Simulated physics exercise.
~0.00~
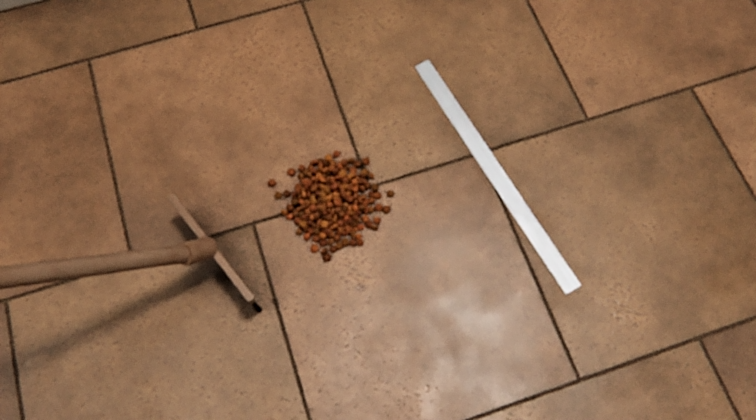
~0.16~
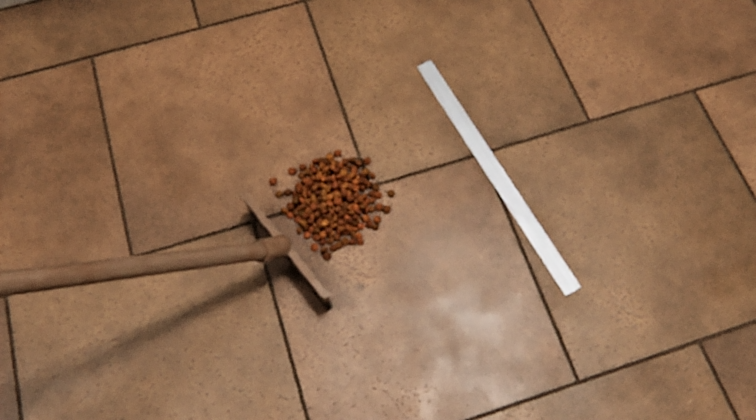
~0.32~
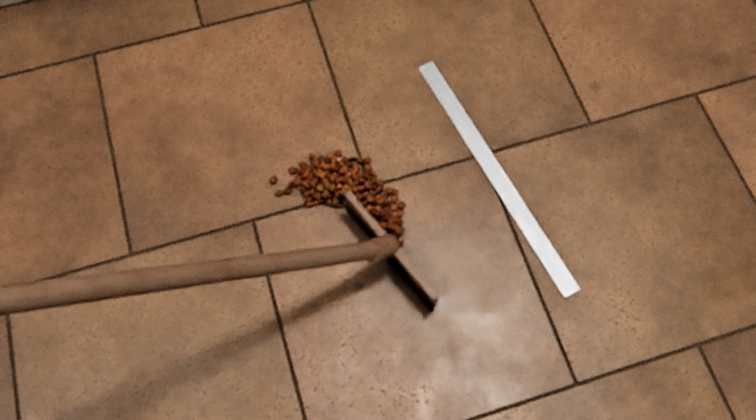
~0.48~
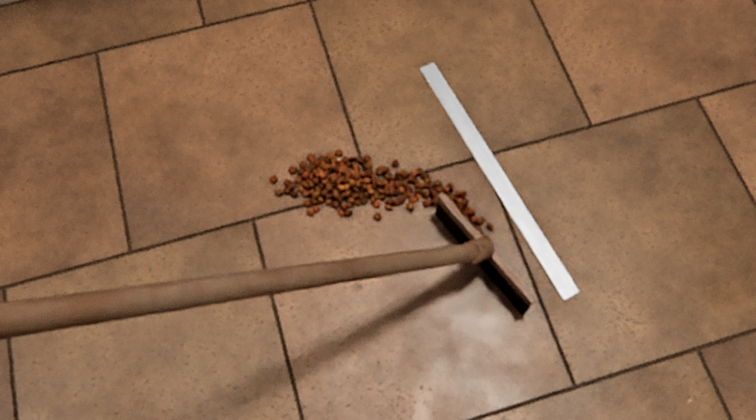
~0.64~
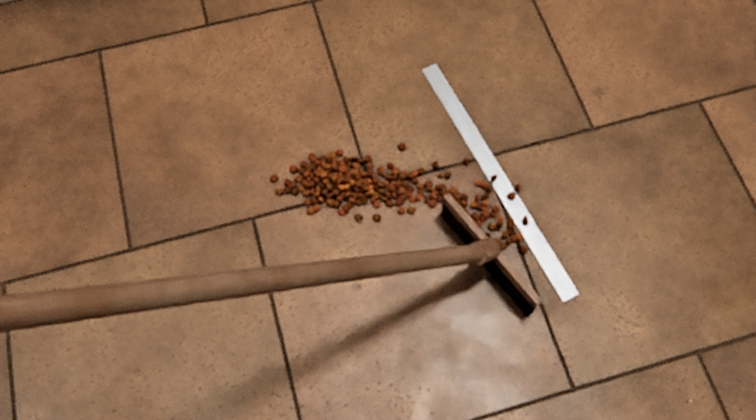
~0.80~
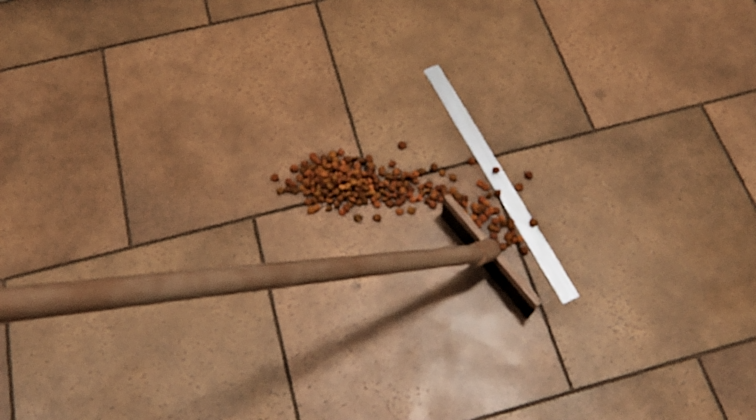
A heap of reddish-brown kibble sits on a brown tiled floor, seen from above at an angle, with a flat white strip lying slantwise to its right. A squeegee with a long wooden handle reaches in from the left and slides rightward into the lower part of the heap. The blade drags some pieces along, stretching the heap into a trail toward the strip. It then halts just short of the strip, while a few pieces scatter onto and past it. At the end the squeegee rests there, with most of the kibble still left of the strip.
